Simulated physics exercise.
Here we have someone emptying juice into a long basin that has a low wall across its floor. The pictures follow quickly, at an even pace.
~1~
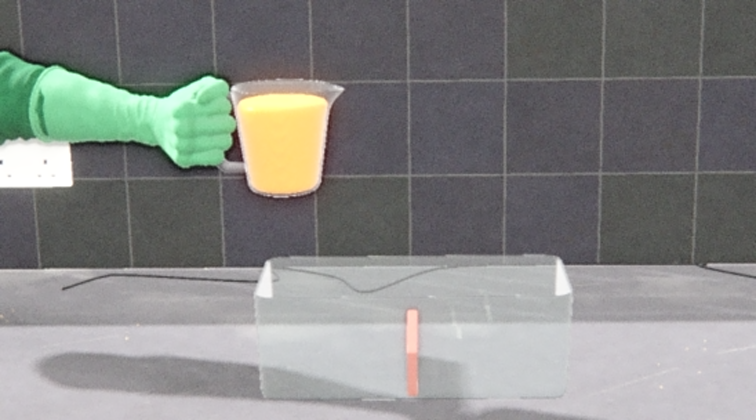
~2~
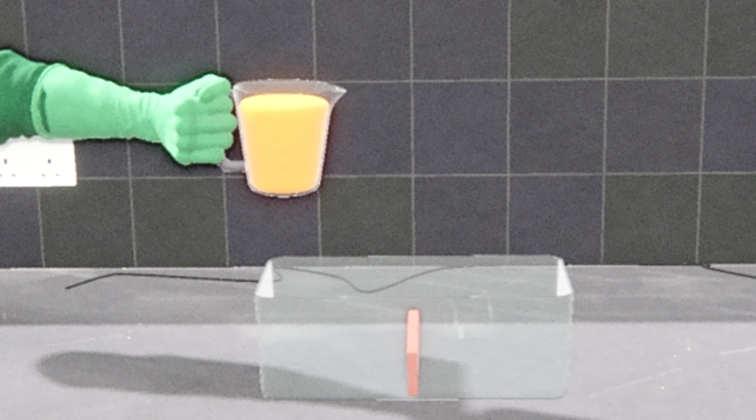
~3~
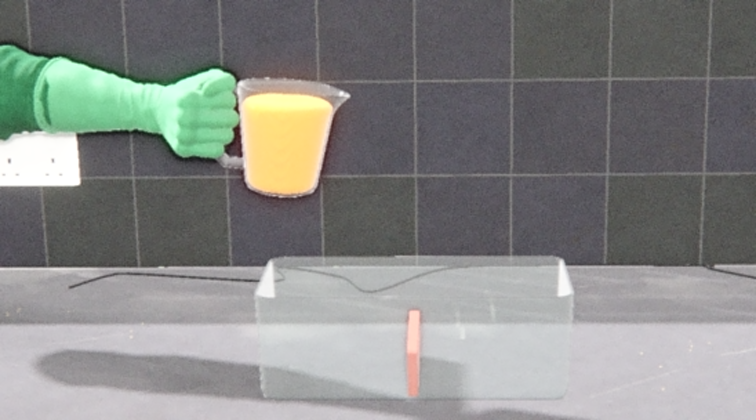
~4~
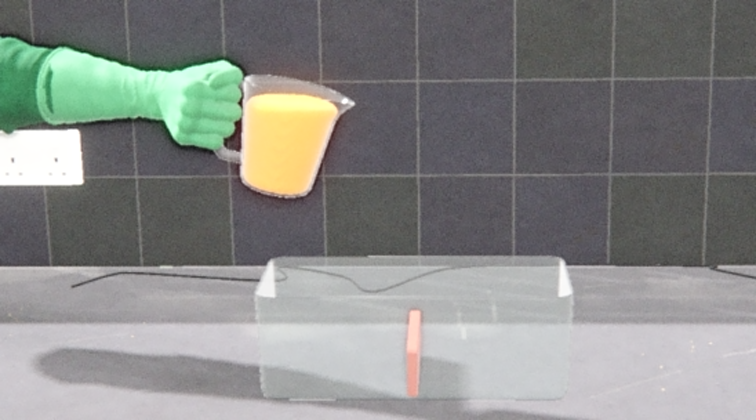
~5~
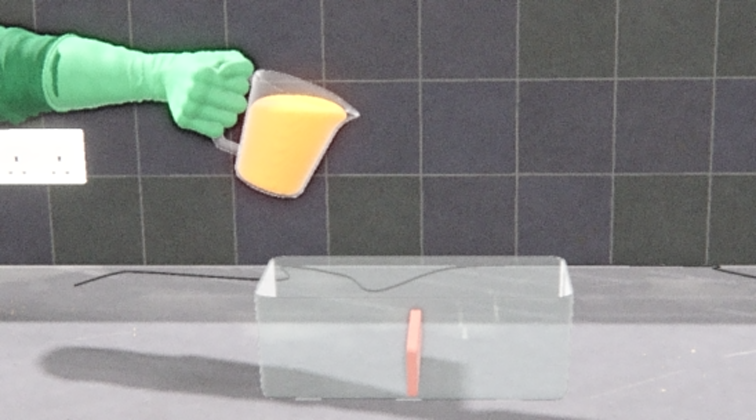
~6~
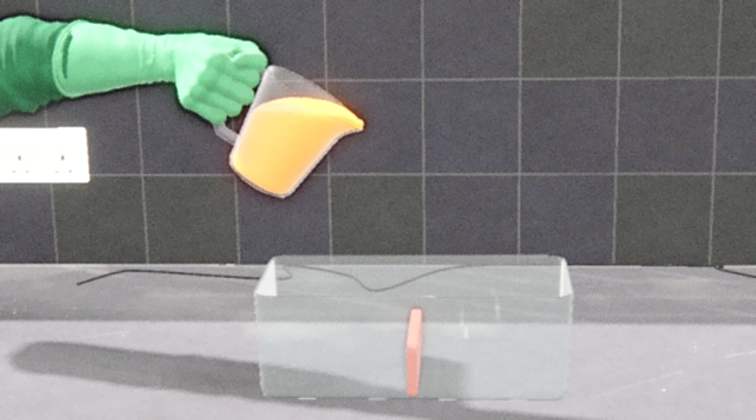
A green-gloved hand at the upper left holds a clear jug of orange juice upright, then tips it to the right, slowly at first and then more steeply, until the juice reaches the spout. Below it, a clear long basin with a low reddish wall across its floor stays still on a grey worktop. Dark tiles and a white socket fill the background, seen side-on as the view drifts slightly.
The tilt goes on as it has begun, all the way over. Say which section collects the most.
The left part.
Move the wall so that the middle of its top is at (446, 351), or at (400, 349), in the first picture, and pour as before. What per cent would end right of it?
In turn 10 and 60 in a hundred.
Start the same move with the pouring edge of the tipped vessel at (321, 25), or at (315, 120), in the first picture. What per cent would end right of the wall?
First some 20, then 5 per cent.
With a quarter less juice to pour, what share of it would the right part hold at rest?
About 10 per cent.
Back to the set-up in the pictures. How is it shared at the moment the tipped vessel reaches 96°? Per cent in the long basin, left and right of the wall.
Near 5 on the left, 15 on the right.
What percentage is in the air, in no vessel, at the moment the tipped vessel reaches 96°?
Some 30 per cent.
A moment on, the tilt is 96° and 48 per cent is still to pour, 4 is left of the wall and 16 right of it.
Next, the tilt is 108° and 7 per cent is still to pour, 50 is left of the wall and 28 right of it.
Then the tilt is 108° and 0 per cent is still to pour, 66 is left of the wall and 28 right of it.
Later the tilt is 108° and 0 per cent is still to pour, 67 is left of the wall and 29 right of it.
Finally, 67 per cent lies left of the wall, 29 right of it and 4 outside.
